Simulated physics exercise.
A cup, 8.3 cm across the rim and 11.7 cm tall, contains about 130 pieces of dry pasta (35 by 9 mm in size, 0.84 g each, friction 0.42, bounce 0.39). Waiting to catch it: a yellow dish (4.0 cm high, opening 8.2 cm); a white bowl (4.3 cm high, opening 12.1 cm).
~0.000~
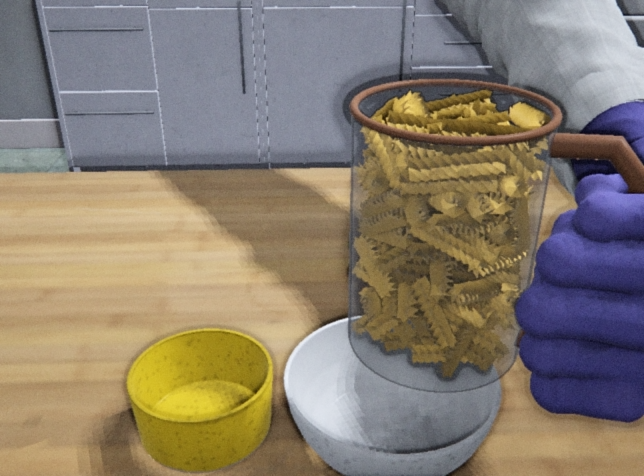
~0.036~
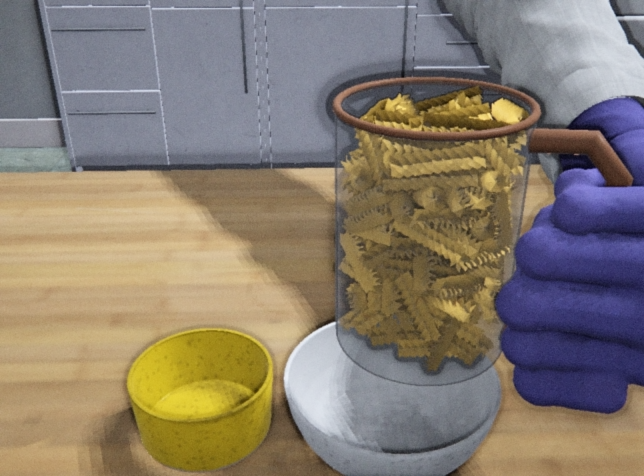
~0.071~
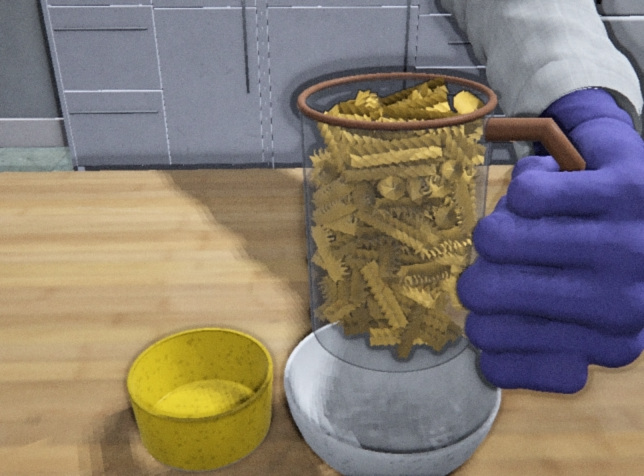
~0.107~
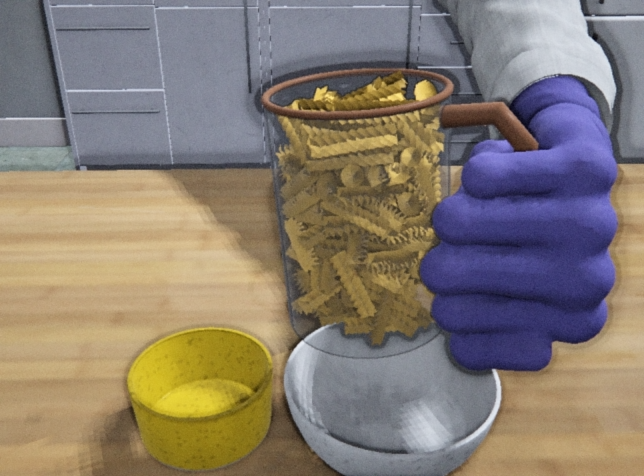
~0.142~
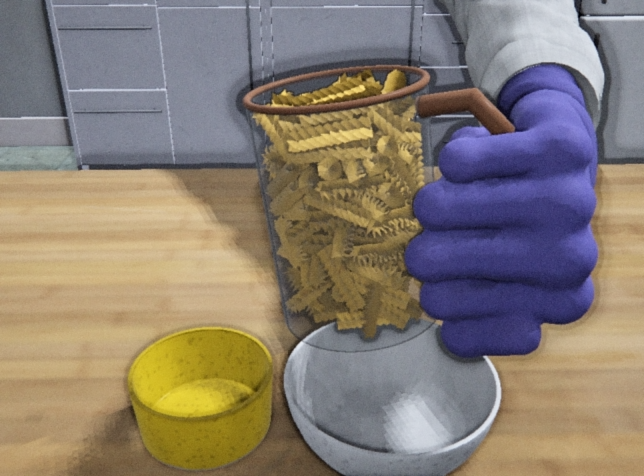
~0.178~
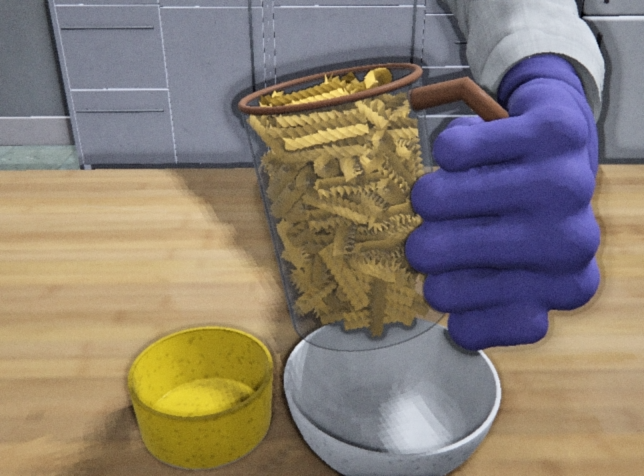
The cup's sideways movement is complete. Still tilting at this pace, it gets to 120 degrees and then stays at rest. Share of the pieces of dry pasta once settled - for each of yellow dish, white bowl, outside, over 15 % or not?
Yellow dish: Over, white bowl: Not over, outside everything: Over.
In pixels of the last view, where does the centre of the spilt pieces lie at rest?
I'd say close to (233, 337).
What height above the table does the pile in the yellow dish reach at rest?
About 5.5 cm.
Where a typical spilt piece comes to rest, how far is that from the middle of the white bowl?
Around 16 cm from the centre.
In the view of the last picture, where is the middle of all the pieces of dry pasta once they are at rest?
About pixel (221, 359).
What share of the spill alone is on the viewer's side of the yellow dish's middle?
Share of spill: Approx. 0 in a hundred.
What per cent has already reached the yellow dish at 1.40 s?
At that point, some 30 in a hundred have made it.
After 0.54 s, tilt 51 degrees; cup 100 %; middle of all pieces near (355, 192).
After 0.85 s, tilt 84 degrees; cup 95 %, in the air 5 %; middle of all pieces near (346, 187).
After 1.13 s, tilt 114 degrees; cup 70 %, yellow dish 10 %, outside 5 %, in the air 15 %; middle of all pieces near (312, 236).
After 1.40 s, tilt 120 degrees; cup 25 %, yellow dish 30 %, outside 30 %, in the air 10 %; middle of all pieces near (250, 315).
In the end, at 2.3 s, cup 0 %, yellow dish 40 %, outside 60 %, white bowl 0 %.
